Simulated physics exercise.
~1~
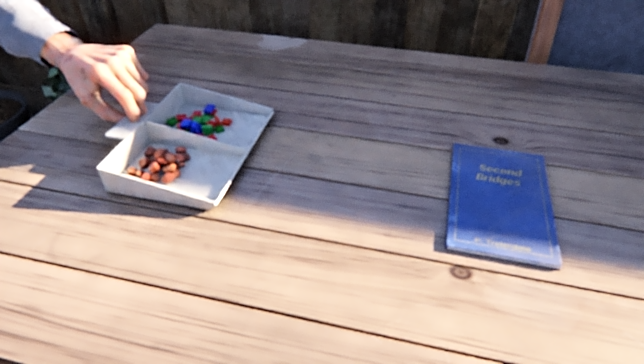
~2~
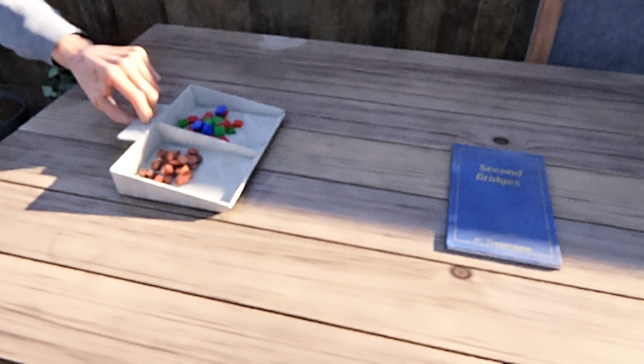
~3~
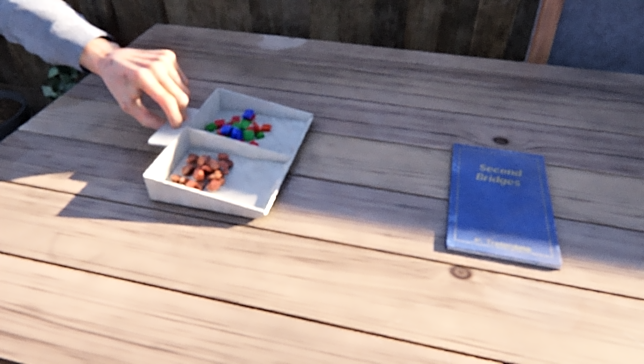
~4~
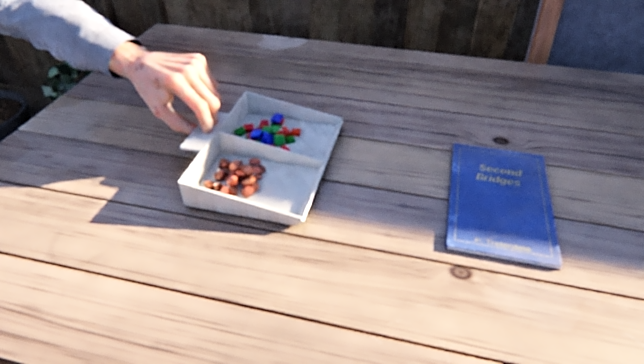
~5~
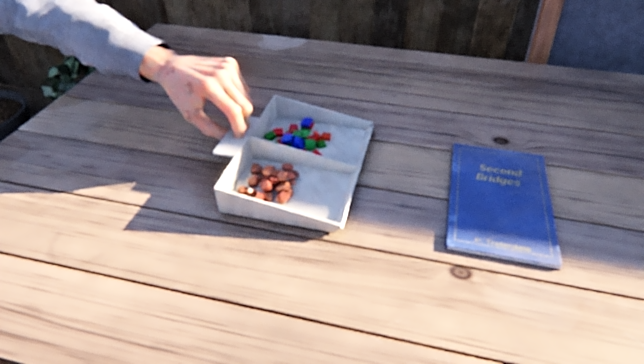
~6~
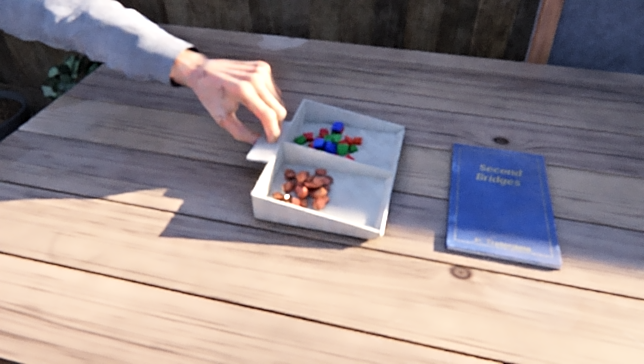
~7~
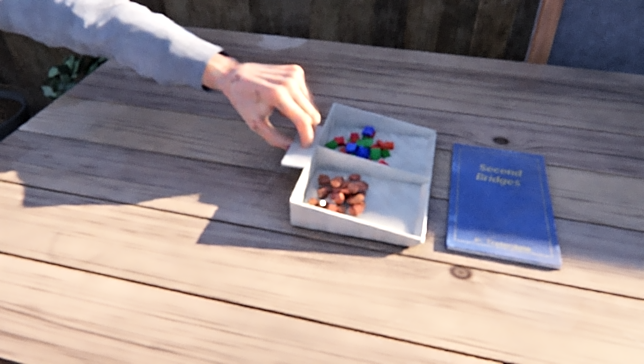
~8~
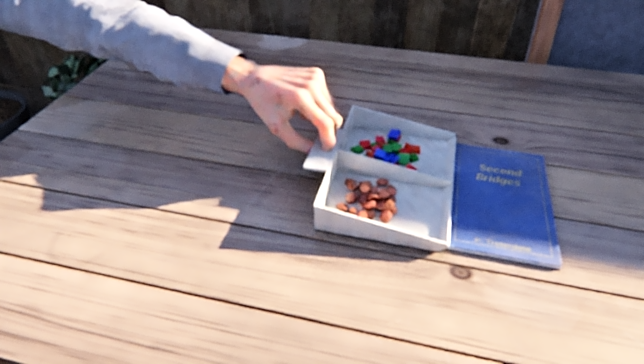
On a wooden plank table, a hand pushes a white divided tray, with reddish-brown pieces in the front section and red, green and blue pieces behind, steadily rightward toward a thin blue book. The tray ends up against the book, all the pieces still inside.
